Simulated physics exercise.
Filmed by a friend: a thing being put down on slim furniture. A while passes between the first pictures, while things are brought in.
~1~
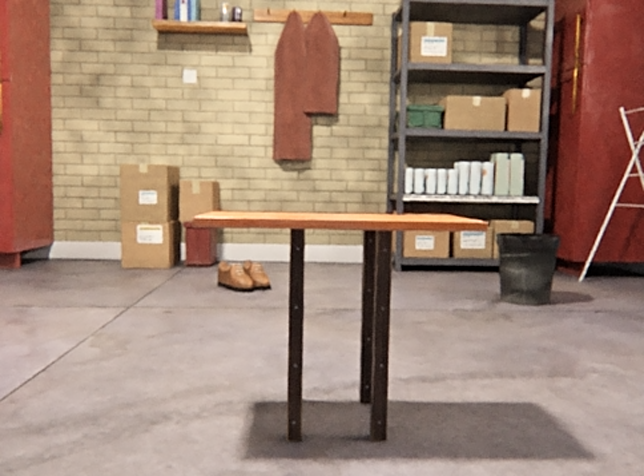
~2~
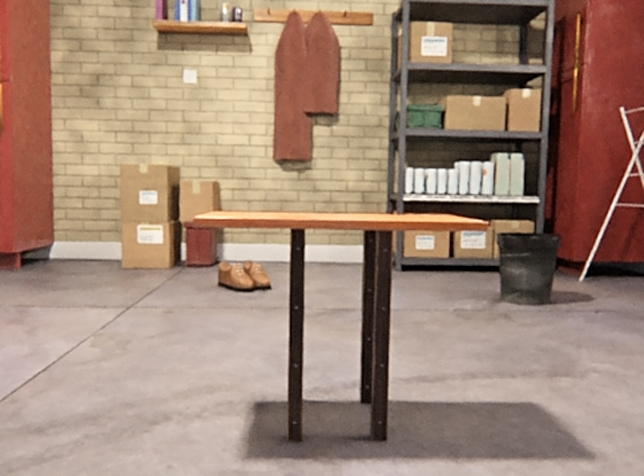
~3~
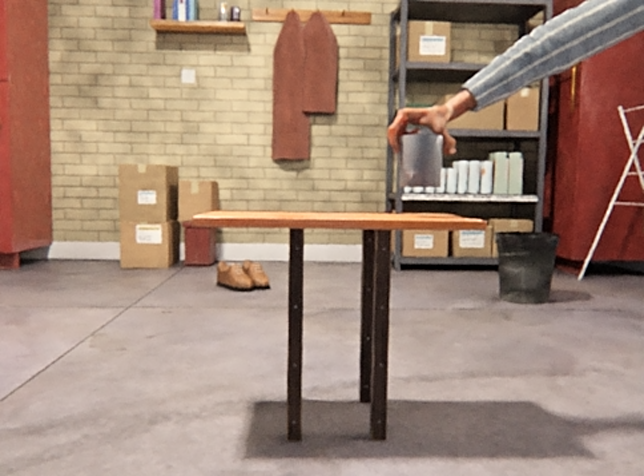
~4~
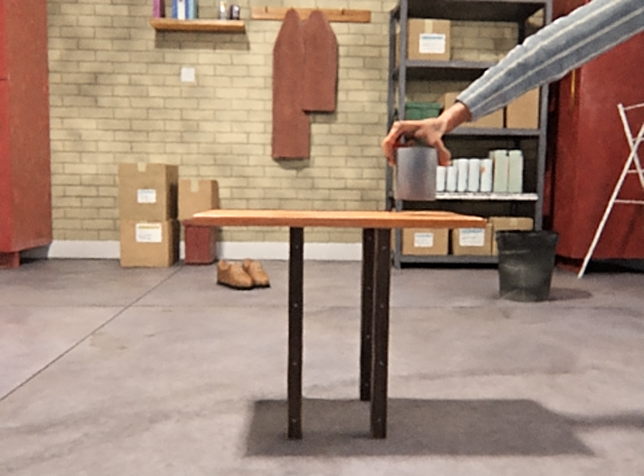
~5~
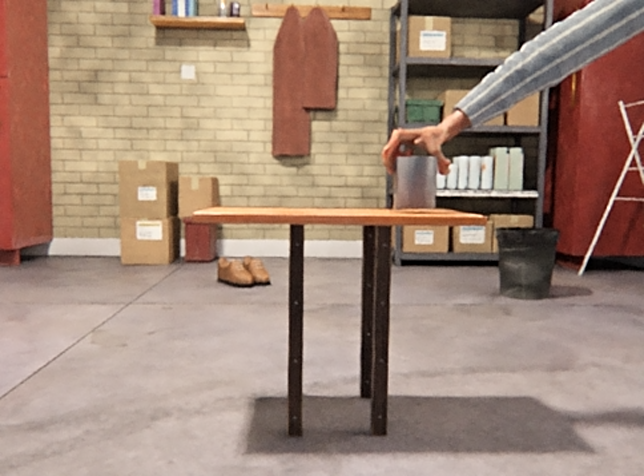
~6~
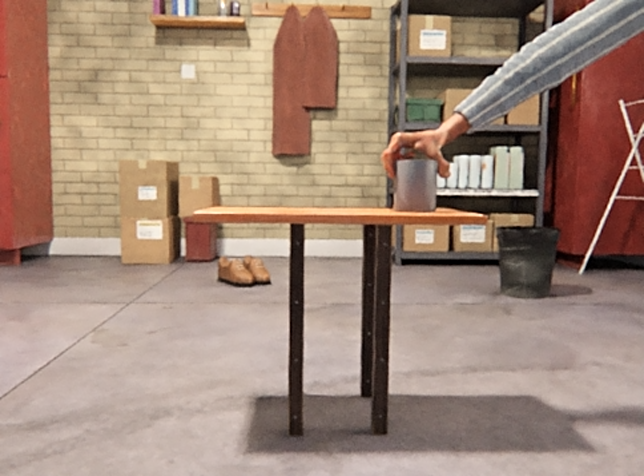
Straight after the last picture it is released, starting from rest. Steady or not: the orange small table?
The orange small table holds firm.
Then, 0.24 s on from there, orange small table at rest near (337, 216).
In the end, the orange small table stays flat on its feet, near (337, 216).
